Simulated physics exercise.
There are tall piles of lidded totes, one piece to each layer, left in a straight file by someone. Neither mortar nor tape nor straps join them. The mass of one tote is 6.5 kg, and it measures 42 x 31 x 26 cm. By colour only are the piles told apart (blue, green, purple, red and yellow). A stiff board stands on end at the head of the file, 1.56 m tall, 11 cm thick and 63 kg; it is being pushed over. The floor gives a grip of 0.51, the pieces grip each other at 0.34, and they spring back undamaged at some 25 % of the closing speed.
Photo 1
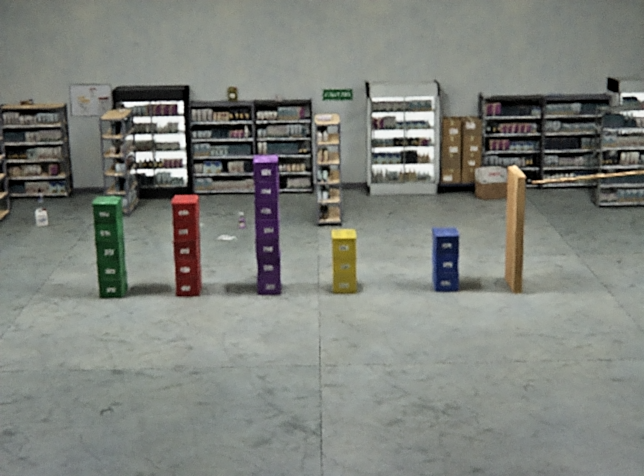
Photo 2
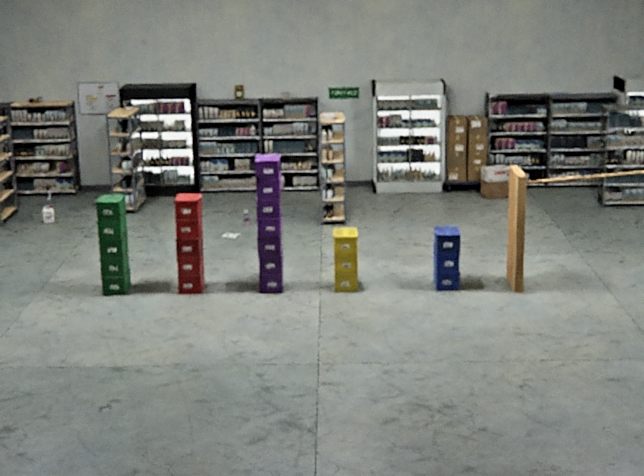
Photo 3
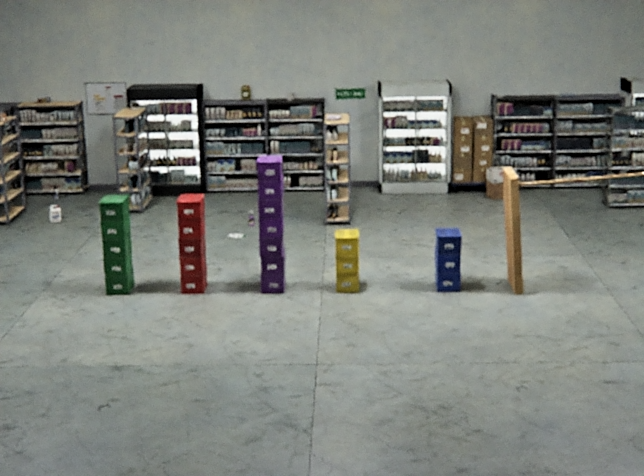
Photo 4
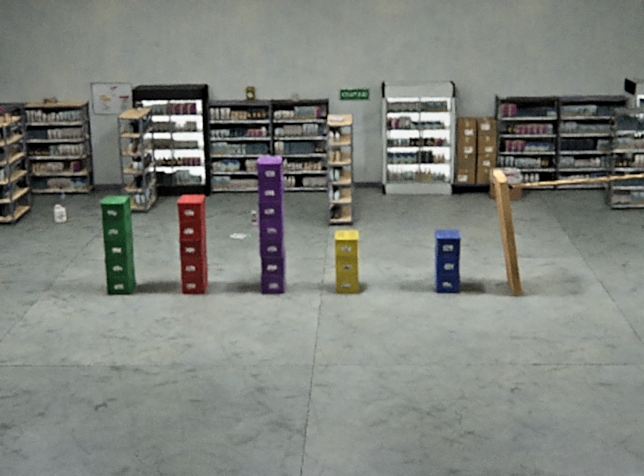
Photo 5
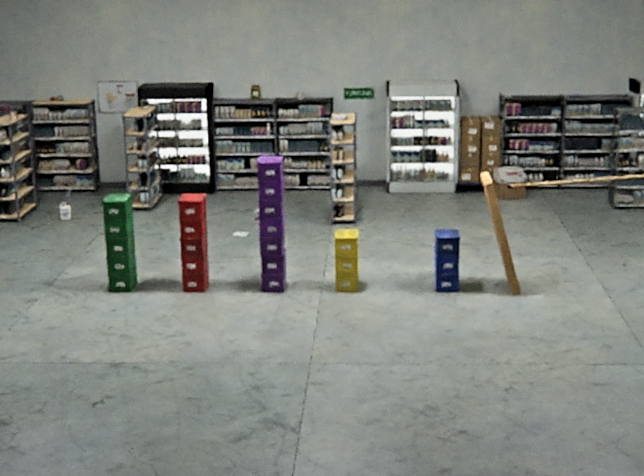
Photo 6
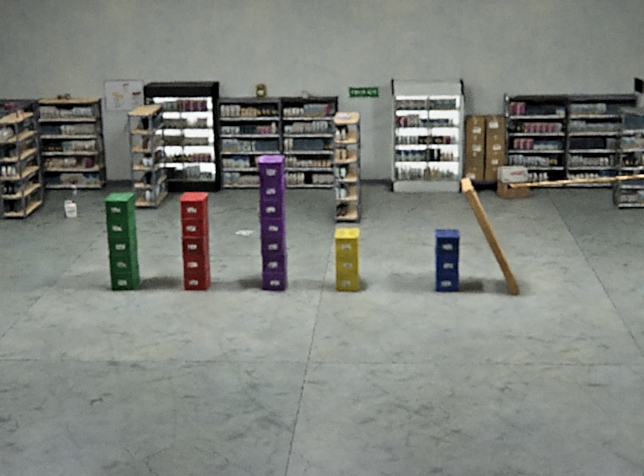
In this clip, a pole pushes an upright wooden board at the right end of a row of green, red, purple, yellow and blue stacks, and the board tilts left toward the blue stack while the stacks stay still.
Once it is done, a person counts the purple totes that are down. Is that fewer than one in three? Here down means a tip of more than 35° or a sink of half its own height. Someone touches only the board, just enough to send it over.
Yes, it is fewer.
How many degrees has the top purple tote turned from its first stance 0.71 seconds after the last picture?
Something like 0°, more or less.
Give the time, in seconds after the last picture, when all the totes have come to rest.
Time: About 1.0 s.
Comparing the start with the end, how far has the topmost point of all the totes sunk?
I make it close to 0 cm.
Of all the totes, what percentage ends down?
Close to 5 per cent of them.
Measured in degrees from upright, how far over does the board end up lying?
Roughly 60 degrees off upright.
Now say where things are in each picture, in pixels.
In the first frame (places mark the middle of the side facing us; the camera moves round a little), pole end (531, 183) 10 cm short, board 0° from upright; top purple tote (265, 172); top blue tote (448, 245); the rest undisturbed.
Pole end 5 mm short, board 0° from upright; top purple tote (267, 171), in the second frame.
Pole end (519, 185) 9 cm in, board 4° from upright; top purple tote (269, 172); the rest undisturbed, in the third frame.
Pole end (511, 187) 18 cm in, board 9° from upright; top purple tote (269, 173); the rest undisturbed, in the fourth frame.
Pole end (510, 187) 18 cm in, stopped, board 15° from upright; top purple tote (269, 172); the rest undisturbed, in the fifth frame.
Pole end (510, 187) 18 cm in, stopped, board 25° from upright; top purple tote (270, 172); top green tote (116, 210); the rest undisturbed, in the sixth frame.
Then, 0.17 s after the last picture, board 40° from upright; none of the 7 purple totes down (0 of 23 in all colours); top purple tote unmoved.
Then, 0.33 s after the last picture, board 50° from upright; none of the 7 purple totes down (0 of 23 in all colours); top purple tote unmoved; top blue tote leaning 11°.
Then, 0.49 s after the last picture, board 60° from upright; none of the 7 purple totes down (1 of 23 in all colours); top purple tote unmoved; top blue tote leaning 37°, 22 cm lower.
Then, 0.71 s after the last picture, board 59° from upright; none of the 7 purple totes down (1 of 23 in all colours); top purple tote unmoved; top blue tote on its side.
At rest, board 58° from upright; none of the 7 purple totes down (1 of 23 in all colours); top purple tote unmoved; top blue tote on its side. That is 0 per cent. As the last picture would show them, middles, top purple tote near (271, 168), top blue tote near (368, 276).
